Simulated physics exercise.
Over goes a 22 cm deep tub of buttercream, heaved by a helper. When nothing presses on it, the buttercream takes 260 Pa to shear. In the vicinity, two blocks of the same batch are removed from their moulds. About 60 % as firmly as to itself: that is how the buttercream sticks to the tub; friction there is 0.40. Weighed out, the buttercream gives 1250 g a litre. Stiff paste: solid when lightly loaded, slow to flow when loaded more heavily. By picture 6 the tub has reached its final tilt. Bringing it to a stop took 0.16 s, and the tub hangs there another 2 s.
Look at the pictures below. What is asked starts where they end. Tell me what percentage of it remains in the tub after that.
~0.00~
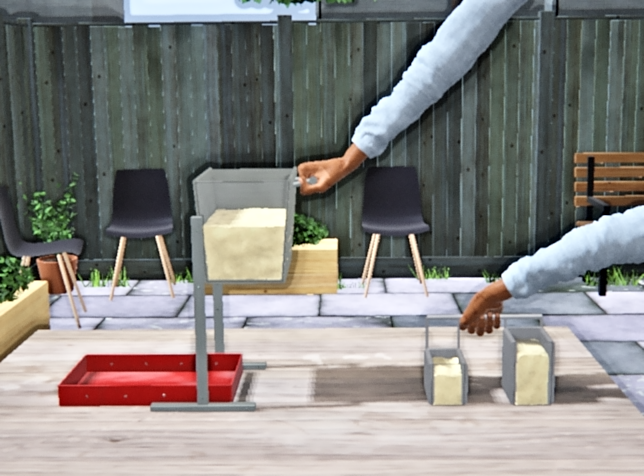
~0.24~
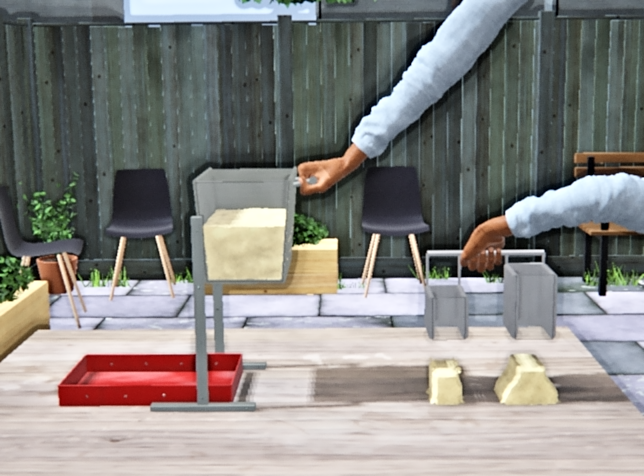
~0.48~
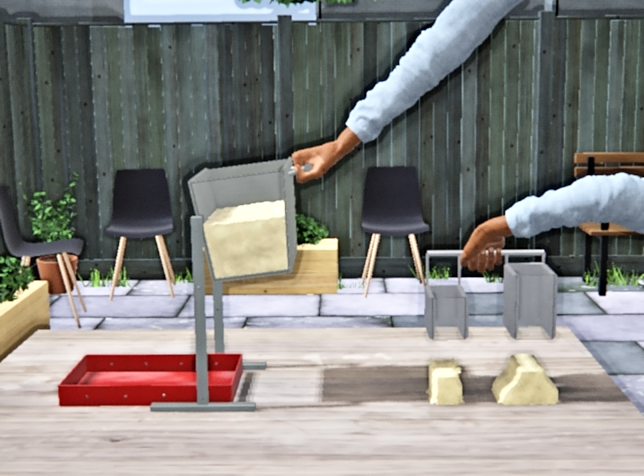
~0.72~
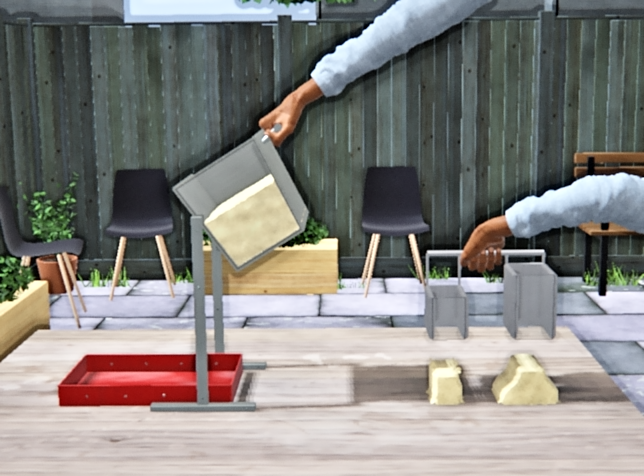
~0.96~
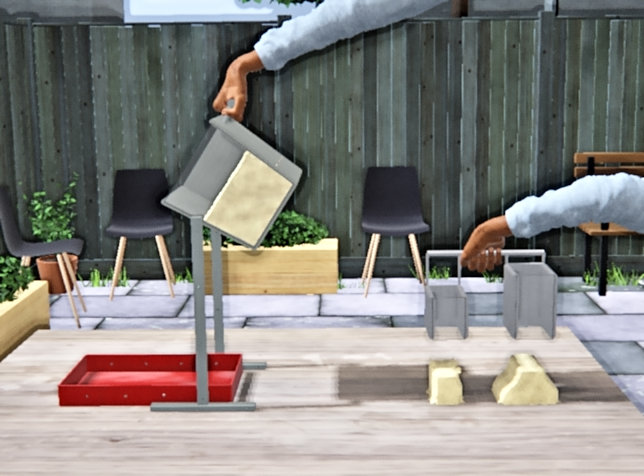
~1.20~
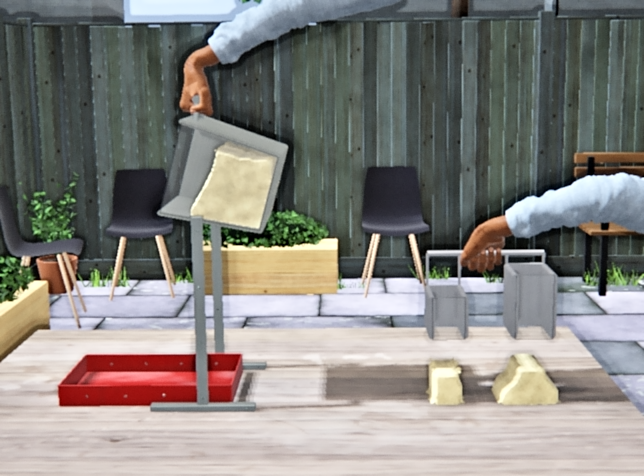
Some 100 percent remains in the tub.
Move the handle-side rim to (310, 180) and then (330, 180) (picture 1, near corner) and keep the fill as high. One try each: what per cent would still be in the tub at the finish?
Roughly 90 %, then 70 %.
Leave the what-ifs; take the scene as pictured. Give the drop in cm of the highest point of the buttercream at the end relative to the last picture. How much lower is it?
About 3 cm.
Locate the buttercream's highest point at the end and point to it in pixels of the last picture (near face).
About (253, 166).
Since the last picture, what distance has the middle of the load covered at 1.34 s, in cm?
Close to 2 centimetres.
After 1.34 s, the tub is at 75 degrees and holds 100 %.
After 1.51 s, the tub is at 75 degrees and holds 100 %.
After 1.68 s, the tub is at 75 degrees and holds 100 %.
After 1.85 s, the tub is at 75 degrees and holds 100 %.
After 3.20 s, at the end, the tub is at 75 degrees and holds 100 %.
